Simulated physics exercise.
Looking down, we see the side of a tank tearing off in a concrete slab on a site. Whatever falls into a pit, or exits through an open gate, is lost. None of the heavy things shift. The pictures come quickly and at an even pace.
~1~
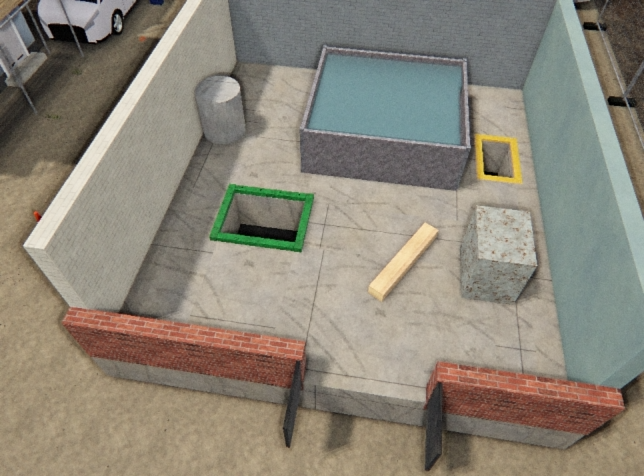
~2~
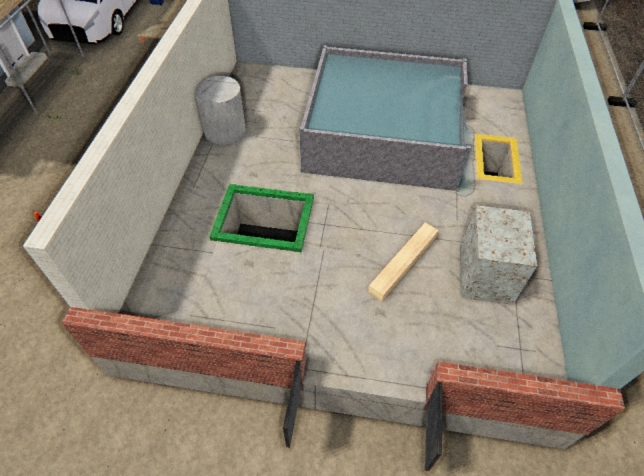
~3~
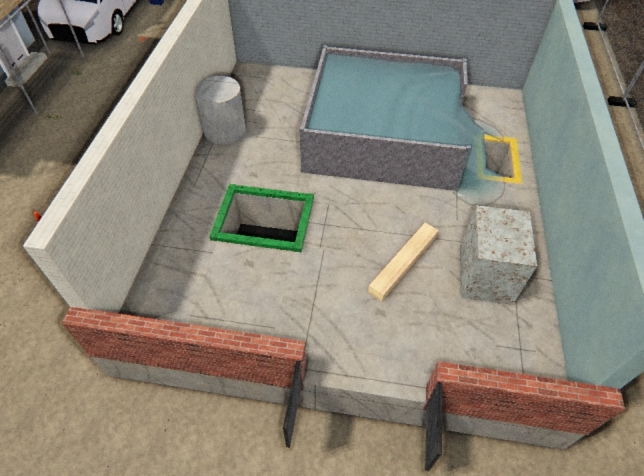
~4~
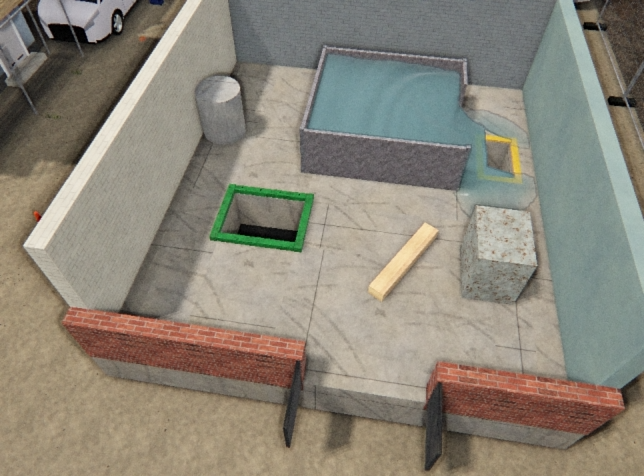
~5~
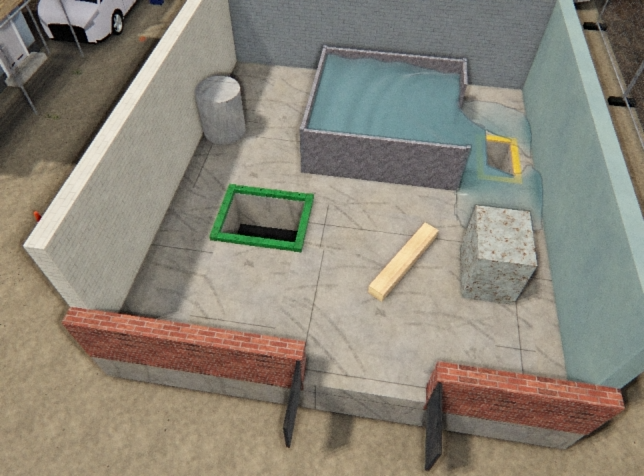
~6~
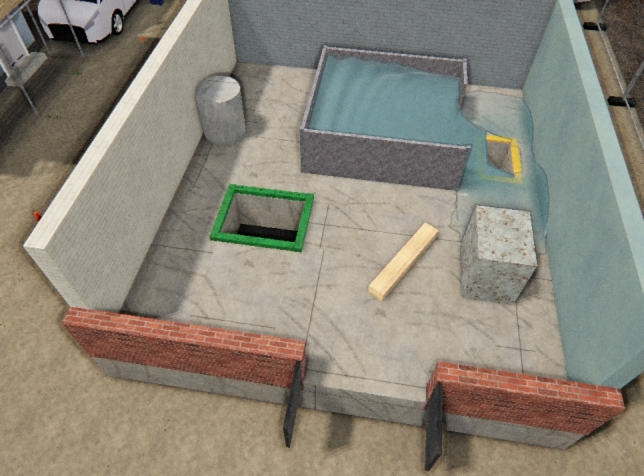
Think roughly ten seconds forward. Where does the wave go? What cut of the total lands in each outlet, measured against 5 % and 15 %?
I expect the gate to account for a fraction below five per cent; I expect the green pit to account for a fraction below five per cent; I expect the yellow pit to account for upward of fifteen per cent.
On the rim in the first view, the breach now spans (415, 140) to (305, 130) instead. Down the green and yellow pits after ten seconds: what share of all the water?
Estimates in per cent: Green 20, yellow 2.
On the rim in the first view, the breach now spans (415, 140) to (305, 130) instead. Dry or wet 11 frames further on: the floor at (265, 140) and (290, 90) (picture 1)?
Unsoaked, then unsoaked.
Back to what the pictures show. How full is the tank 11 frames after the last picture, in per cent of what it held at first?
I'd say around 50 per cent.
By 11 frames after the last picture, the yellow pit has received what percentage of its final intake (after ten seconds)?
Roughly 50 per cent.
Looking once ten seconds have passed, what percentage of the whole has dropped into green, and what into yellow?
The first holds 0 per cent and the second 62 per cent.
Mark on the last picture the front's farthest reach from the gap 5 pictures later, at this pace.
Somewhere about (557, 366).
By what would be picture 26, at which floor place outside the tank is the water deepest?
Check roughly (548, 403).
A moment on, water covers 15 % of the floor; the gate 0 %, the green pit 0 %, the yellow pit 18 %.
Next, water covers 25 % of the floor; the gate 0 %, the green pit 0 %, the yellow pit 30 %.
Then, water covers 45 % of the floor; the gate 0 %, the green pit 0 %, the yellow pit 42 %.
Later, water covers 75 % of the floor; the gate 1 %, the green pit 0 %, the yellow pit 53 %.
In the end, water covers 95 % of the floor; the gate 2 %, the green pit 0 %, the yellow pit 61 %.
